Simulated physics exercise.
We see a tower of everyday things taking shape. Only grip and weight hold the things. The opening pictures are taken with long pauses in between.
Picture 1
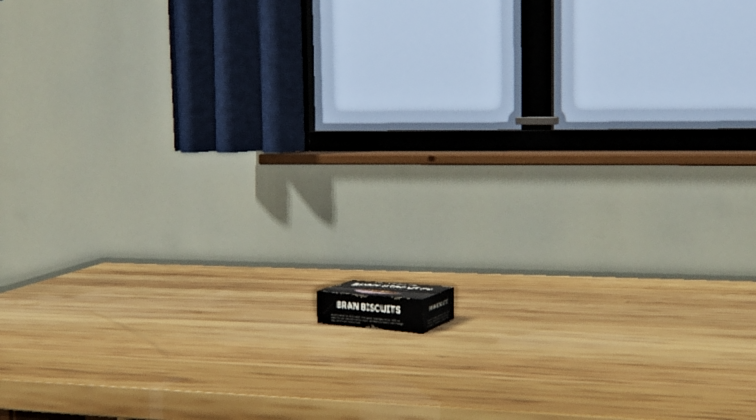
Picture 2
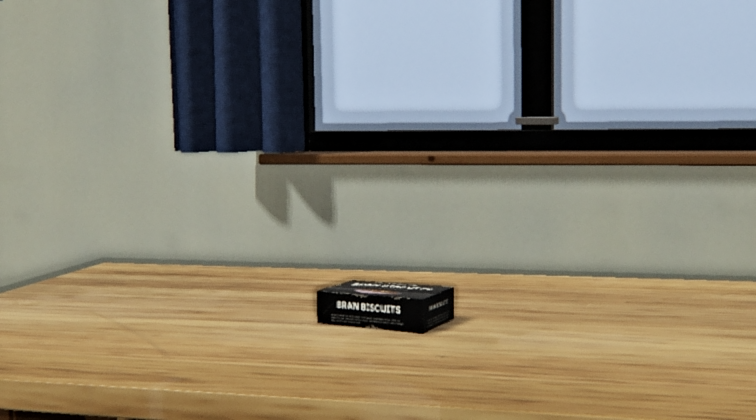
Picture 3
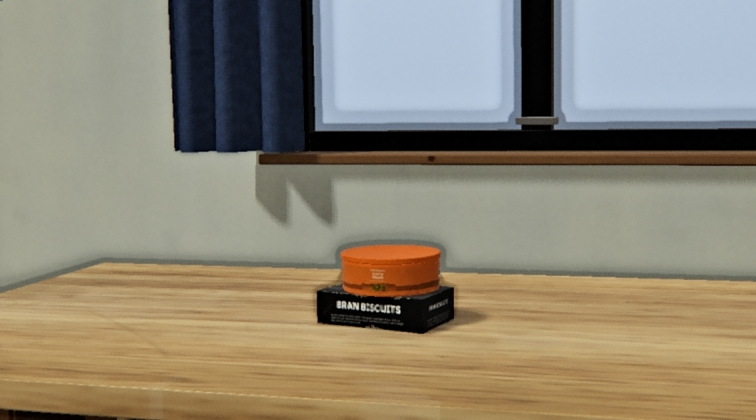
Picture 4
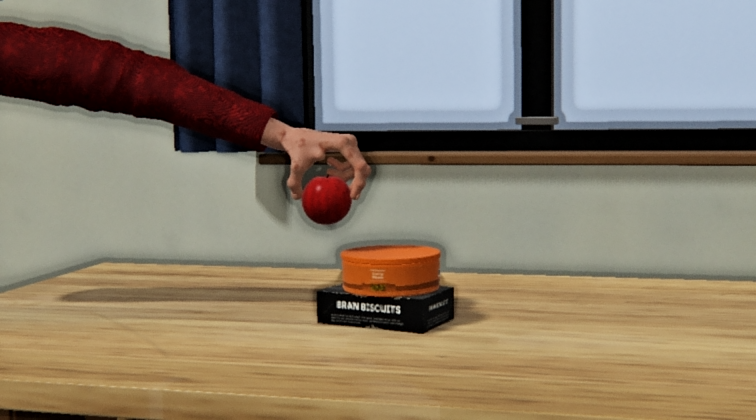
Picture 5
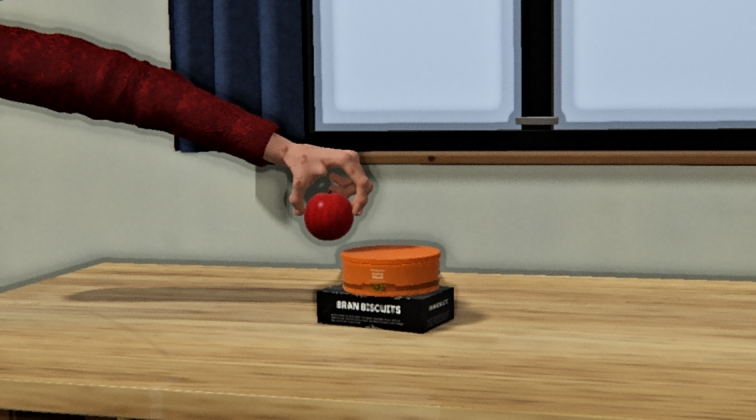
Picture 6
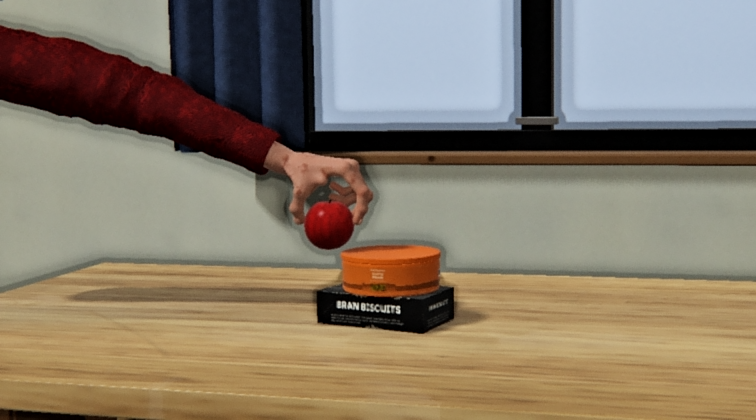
A black box labelled "Bran Biscuits" sits on a pale wooden table, seen from slightly above by a still camera, with a dark blue curtain and a black-framed window behind. A round orange tub then appears on top of the box. Next, an arm in a red sleeve is reaching in from the left, its hand lowering a red apple slightly above the tub's left side.
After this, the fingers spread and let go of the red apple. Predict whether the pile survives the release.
It falls down.
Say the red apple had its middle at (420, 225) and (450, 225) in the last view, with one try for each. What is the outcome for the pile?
Well, the first time it stays steady, and the second time it falls over.
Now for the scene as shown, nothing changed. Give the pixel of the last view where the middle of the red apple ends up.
About (272, 292).
Then, 0.30 s later than the last frame, red apple now fallen.
Then, 0.40 s later than the last frame, things are still on the move.
When it is over, fallen, red apple; the other 2 as before. End places, in pixels of the last picture, red apple near (272, 292). The pile comes apart.
